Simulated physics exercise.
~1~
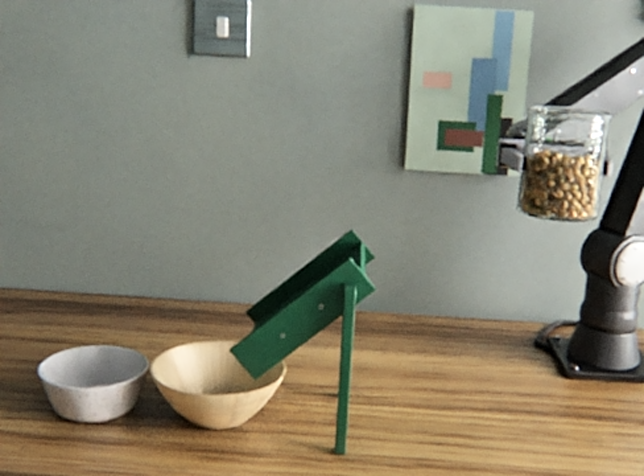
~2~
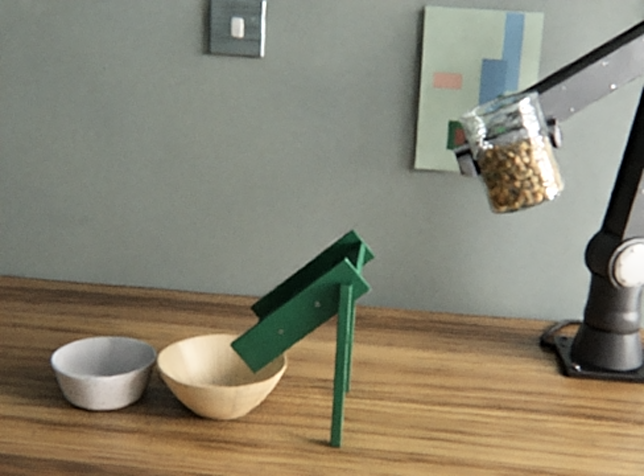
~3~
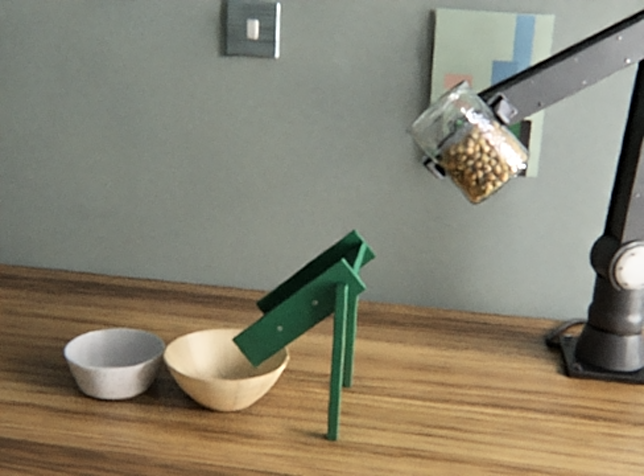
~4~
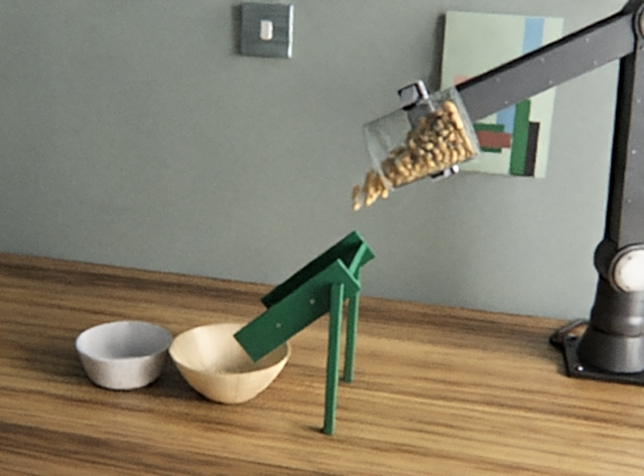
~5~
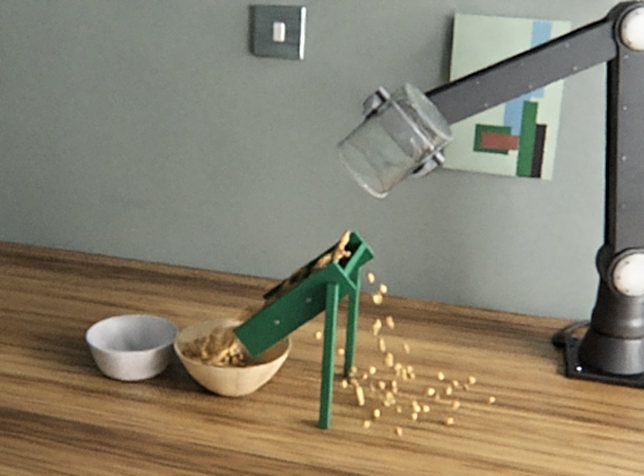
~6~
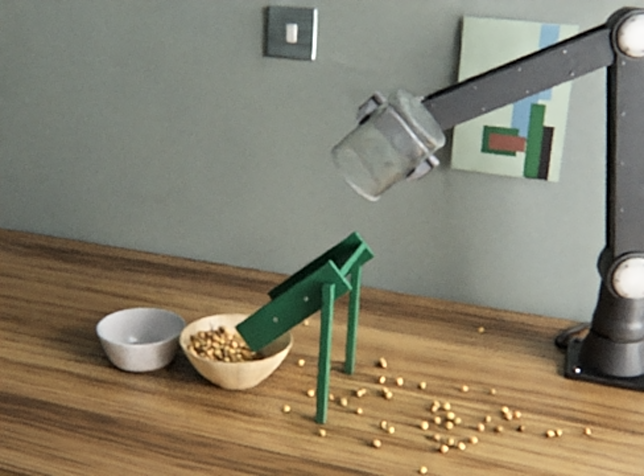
On a wooden table, a robot arm moved a clear tumbler of dried chickpeas left and tipped it over a green chute, sending most sliding into the wooden bowl while others scattered across the table, leaving the smaller pale bowl empty.
